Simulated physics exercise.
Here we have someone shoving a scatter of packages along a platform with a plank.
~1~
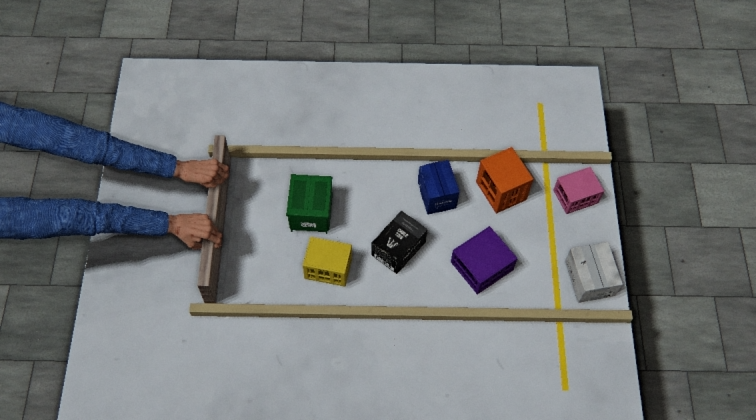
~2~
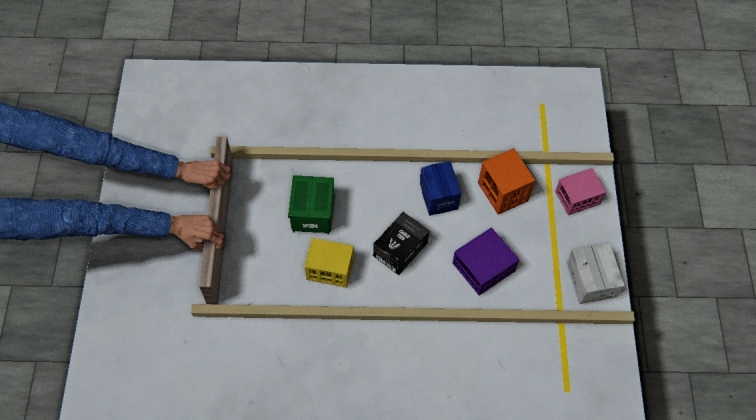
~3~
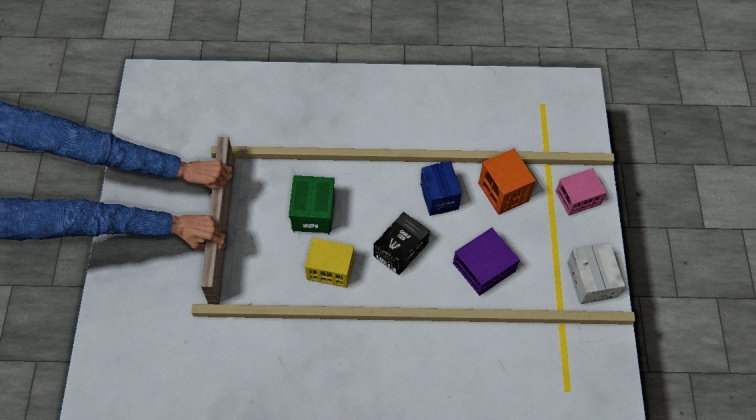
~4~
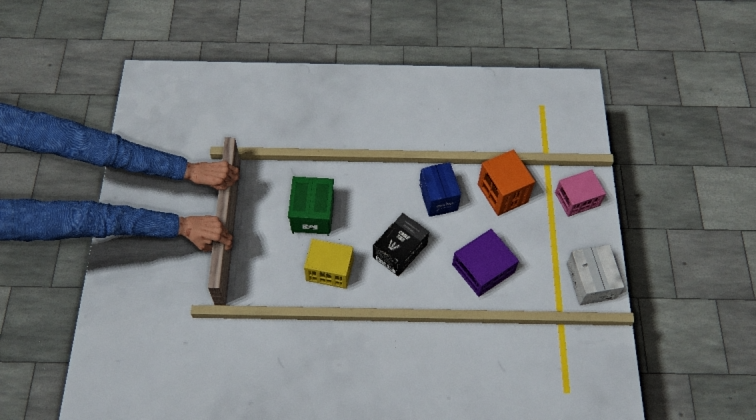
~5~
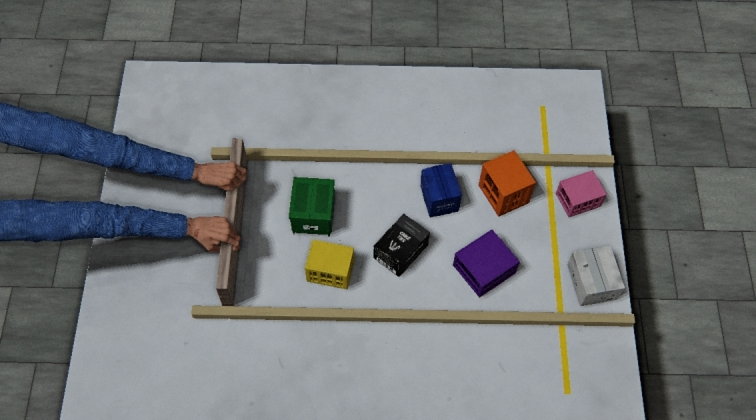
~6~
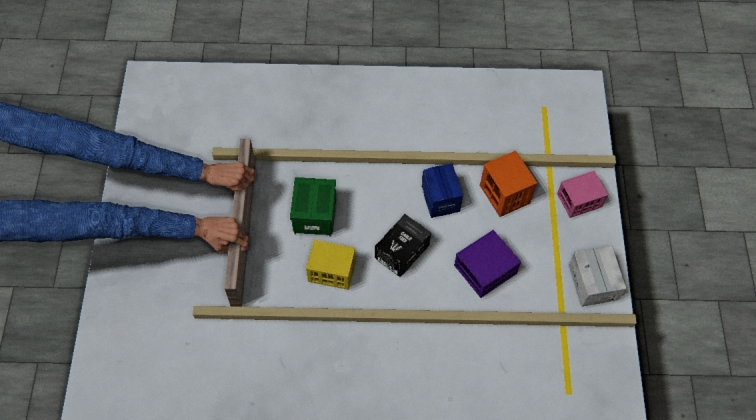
On a white platform between two wooden rails, a pair of hands slid a plank slightly to the right, while the colourful crates and boxes ahead of it stayed just about where they were.
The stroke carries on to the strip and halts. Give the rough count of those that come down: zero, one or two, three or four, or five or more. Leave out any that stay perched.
The number that fall off is three or four.
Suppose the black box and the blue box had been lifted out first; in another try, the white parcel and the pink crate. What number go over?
It would be 1 and 1.
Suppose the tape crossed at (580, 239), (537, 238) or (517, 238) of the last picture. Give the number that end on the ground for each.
The counts: 6, 3 and 2.
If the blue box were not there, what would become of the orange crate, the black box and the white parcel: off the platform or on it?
The orange crate does not fall, the black box remains up, the white parcel tumbles off.
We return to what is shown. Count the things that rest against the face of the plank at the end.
In contact: 2.
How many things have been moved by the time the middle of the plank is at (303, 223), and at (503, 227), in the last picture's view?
1 and 8.
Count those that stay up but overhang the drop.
It comes to 2.
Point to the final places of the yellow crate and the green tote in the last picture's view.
First (583, 266), then (578, 211).
A little later, none off yet; white parcel at rest near (597, 276); pink crate at rest near (582, 194); orange crate at rest near (508, 184).
Next, none off yet; white parcel at rest near (597, 276); pink crate at rest near (582, 194); orange crate shifted a little near (513, 184).
Later still, none off yet; white parcel tilted a little near (643, 292); pink crate tilted a little near (633, 193); orange crate shifted well along near (589, 179).
When it is over, the number that fall off is three or four; down, purple crate, orange crate, pink crate and white parcel.
